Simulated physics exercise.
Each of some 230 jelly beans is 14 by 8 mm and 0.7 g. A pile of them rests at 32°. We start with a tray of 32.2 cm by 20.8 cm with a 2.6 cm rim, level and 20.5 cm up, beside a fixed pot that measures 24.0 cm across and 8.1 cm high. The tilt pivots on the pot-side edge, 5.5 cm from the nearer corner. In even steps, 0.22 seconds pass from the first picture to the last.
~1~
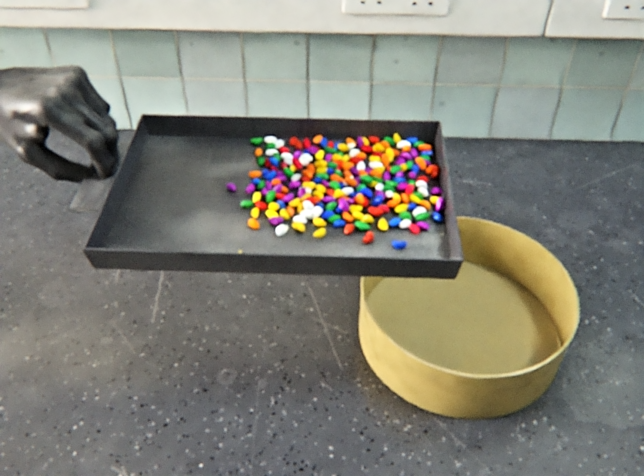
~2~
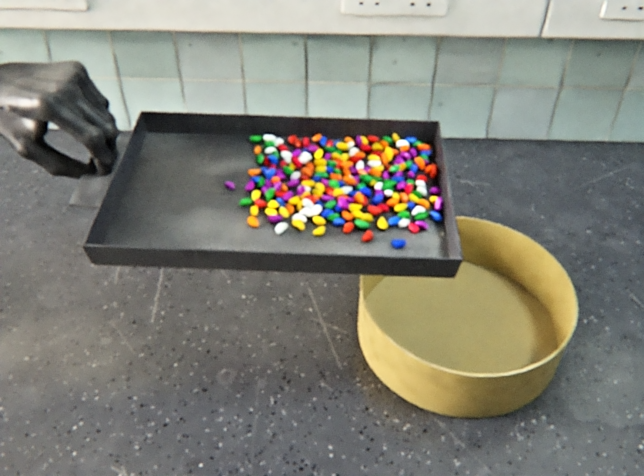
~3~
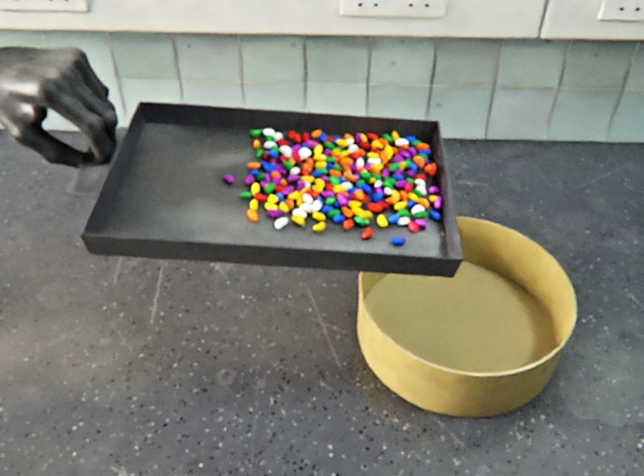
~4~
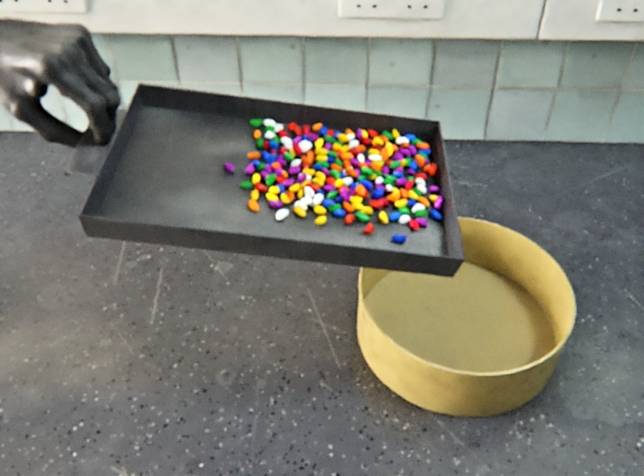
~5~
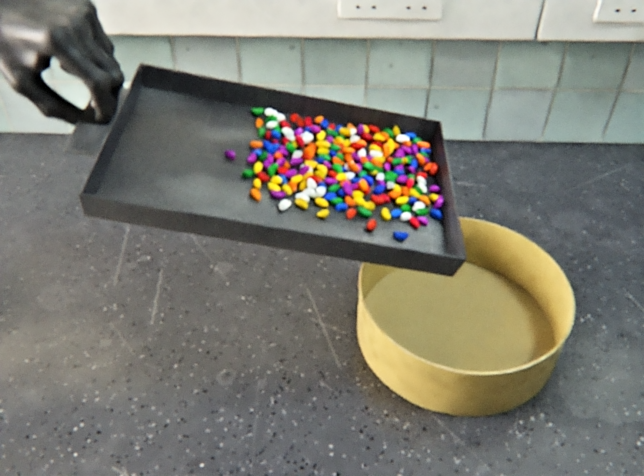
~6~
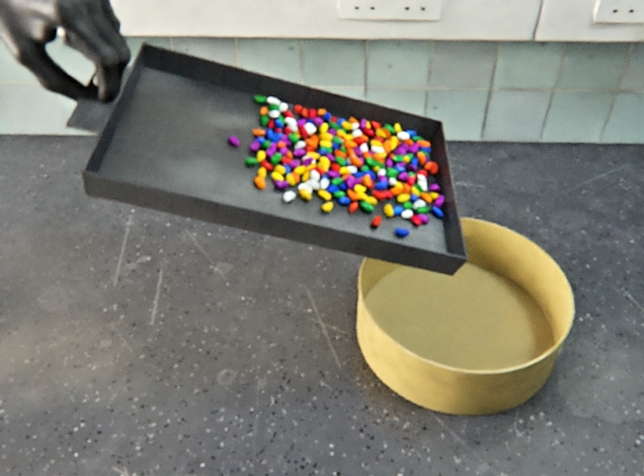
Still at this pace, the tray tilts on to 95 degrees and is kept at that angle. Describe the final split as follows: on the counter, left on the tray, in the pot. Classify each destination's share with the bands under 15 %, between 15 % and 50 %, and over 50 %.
Counter: Under 15 %; tray: Under 15 %; pot: Over 50 %.
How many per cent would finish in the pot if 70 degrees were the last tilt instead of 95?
I'd put it at close to 30 per cent.
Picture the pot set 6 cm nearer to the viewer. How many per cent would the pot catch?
Result after the change: About 75 in a hundred.
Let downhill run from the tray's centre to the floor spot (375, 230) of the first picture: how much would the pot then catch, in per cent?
Roughly 75 % of the pieces.
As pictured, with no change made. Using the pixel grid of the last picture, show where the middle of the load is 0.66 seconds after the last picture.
Near (455, 188).
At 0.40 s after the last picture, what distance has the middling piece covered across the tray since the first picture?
Roughly 4 cm.
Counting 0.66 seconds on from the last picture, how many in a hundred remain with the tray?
It works out to near 90 per cent of the load.
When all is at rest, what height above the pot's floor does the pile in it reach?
Roughly 2.0 centimetres.
Then, 0.40 s after the last picture, tilt 54 degrees; the tray holds 100 %, the pot 0 %.
Then, 0.66 s after the last picture, tilt 79 degrees; the tray holds 90 %, the pot 0 %.
Then, 1.03 s after the last picture, tilt 95 degrees; the tray holds 20 %, the pot 60 %.
In the end, counter 5 %, tray 10 %, pot 90 %.
